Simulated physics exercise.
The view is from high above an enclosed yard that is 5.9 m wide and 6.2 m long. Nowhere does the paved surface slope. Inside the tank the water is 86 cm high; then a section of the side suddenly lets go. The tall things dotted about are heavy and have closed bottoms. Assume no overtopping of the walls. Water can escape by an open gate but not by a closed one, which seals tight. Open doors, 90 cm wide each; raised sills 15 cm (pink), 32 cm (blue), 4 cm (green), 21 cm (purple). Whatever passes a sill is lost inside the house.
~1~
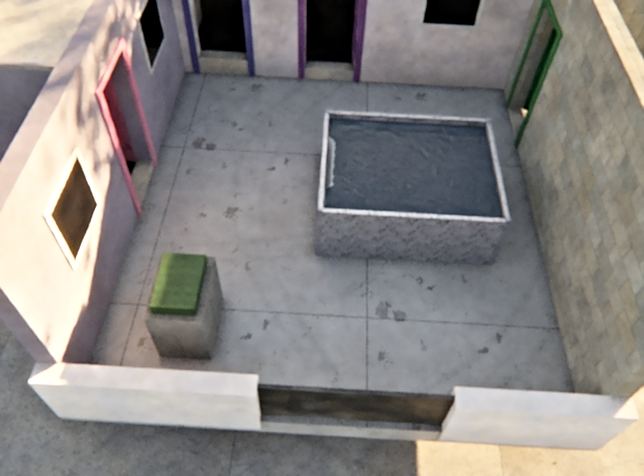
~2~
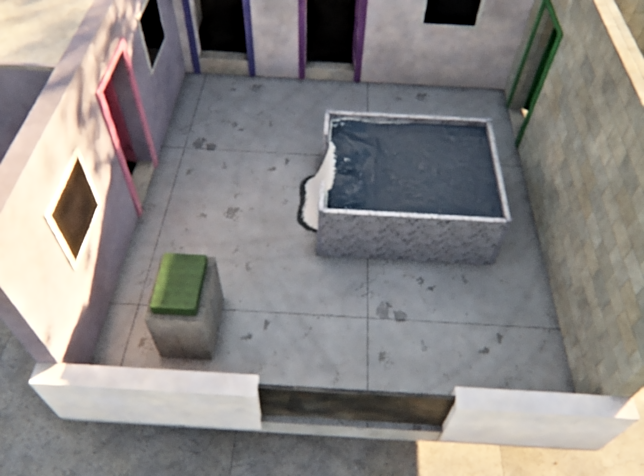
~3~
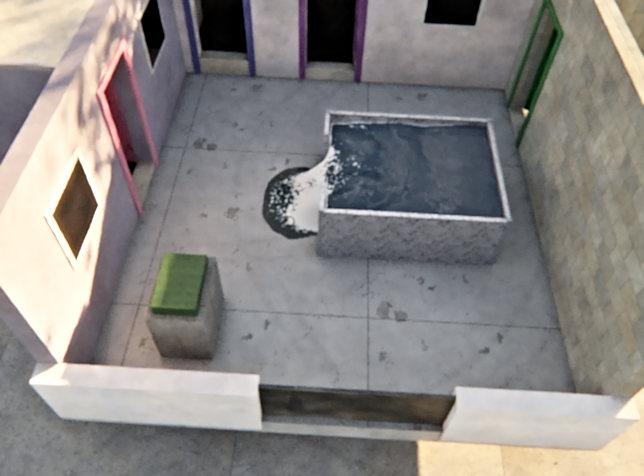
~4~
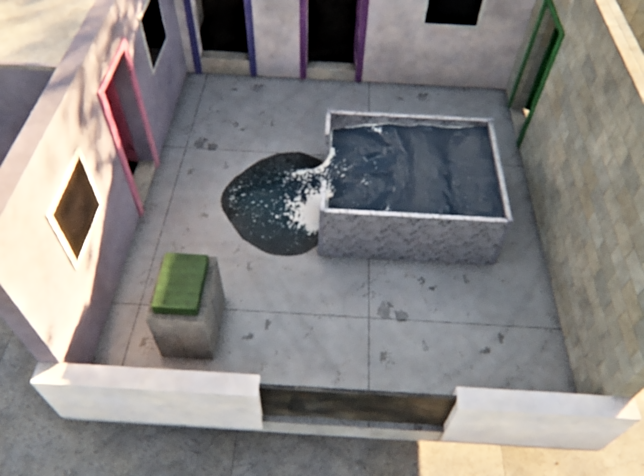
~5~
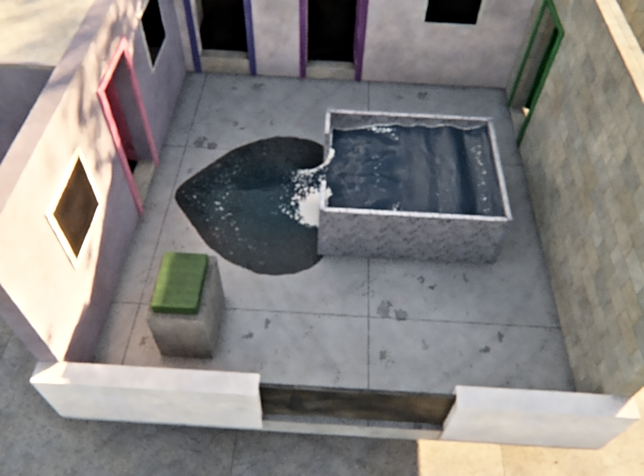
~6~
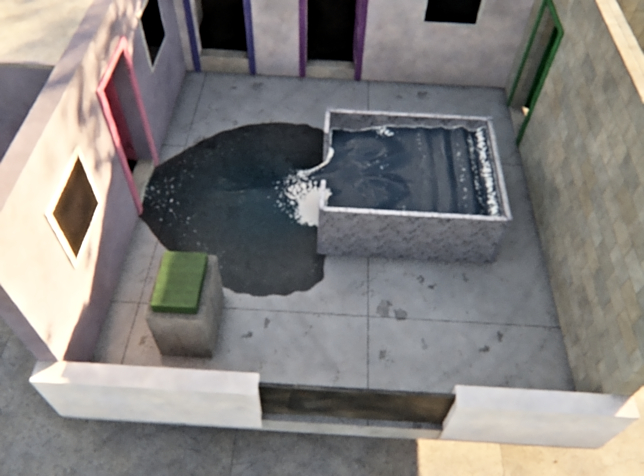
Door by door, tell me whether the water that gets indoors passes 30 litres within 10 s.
Pink door: Limit crossed; blue door: Limit not crossed; green door: Limit crossed; purple door: Limit not crossed.
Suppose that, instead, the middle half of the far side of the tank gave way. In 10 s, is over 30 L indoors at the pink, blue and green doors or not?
Then it goes pink fine, blue fine, green too high.
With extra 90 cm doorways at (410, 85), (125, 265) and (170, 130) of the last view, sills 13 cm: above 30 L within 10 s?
In turn: Short of it, beyond it, beyond it.
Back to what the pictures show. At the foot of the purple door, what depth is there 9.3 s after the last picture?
The mean depth is around 6.0 cm.
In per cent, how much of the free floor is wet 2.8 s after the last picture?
Close to 60 in a hundred.
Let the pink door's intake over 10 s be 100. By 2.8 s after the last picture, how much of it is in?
Share: ~ 85 %.
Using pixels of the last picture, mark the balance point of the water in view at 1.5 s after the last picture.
Around (322, 203).
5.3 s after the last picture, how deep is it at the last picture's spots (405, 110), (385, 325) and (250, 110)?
Around 4 cm, 3 cm and 10 cm, in the order given.
Then, 0.7 s after the last picture water covers 35 % of the floor and is deepest (44 cm) near (313, 197); pink door 29 cm at the sill, 82 L in, blue door not reached, green door not reached, purple door not reached.
Then, 1.5 s after the last picture water covers 40 % of the floor and is deepest (41 cm) near (184, 80); pink door 36 cm at the sill, 200 L in, blue door 26 cm at the sill, 0 L in, green door not reached, purple door not reached.
Then, 2.8 s after the last picture water covers 60 % of the floor and is deepest (28 cm) near (92, 361); pink door 24 cm at the sill, 301 L in, blue door 23 cm at the sill, 1 L in, green door not reached, purple door 6 cm at the sill, 0 L in.
Then, 5.3 s after the last picture water covers 95 % of the floor and is deepest (21 cm) near (83, 389); pink door 16 cm at the sill, 354 L in, blue door 17 cm at the sill, 1 L in, green door 12 cm at the sill, 30 L in, purple door 7 cm at the sill, 0 L in.
Then, 9.3 s after the last picture water covers 100 % of the floor and is deepest (14 cm) near (496, 245); pink door 11 cm at the sill, 357 L in, blue door 12 cm at the sill, 1 L in, green door 12 cm at the sill, 158 L in, purple door 6 cm at the sill, 0 L in.
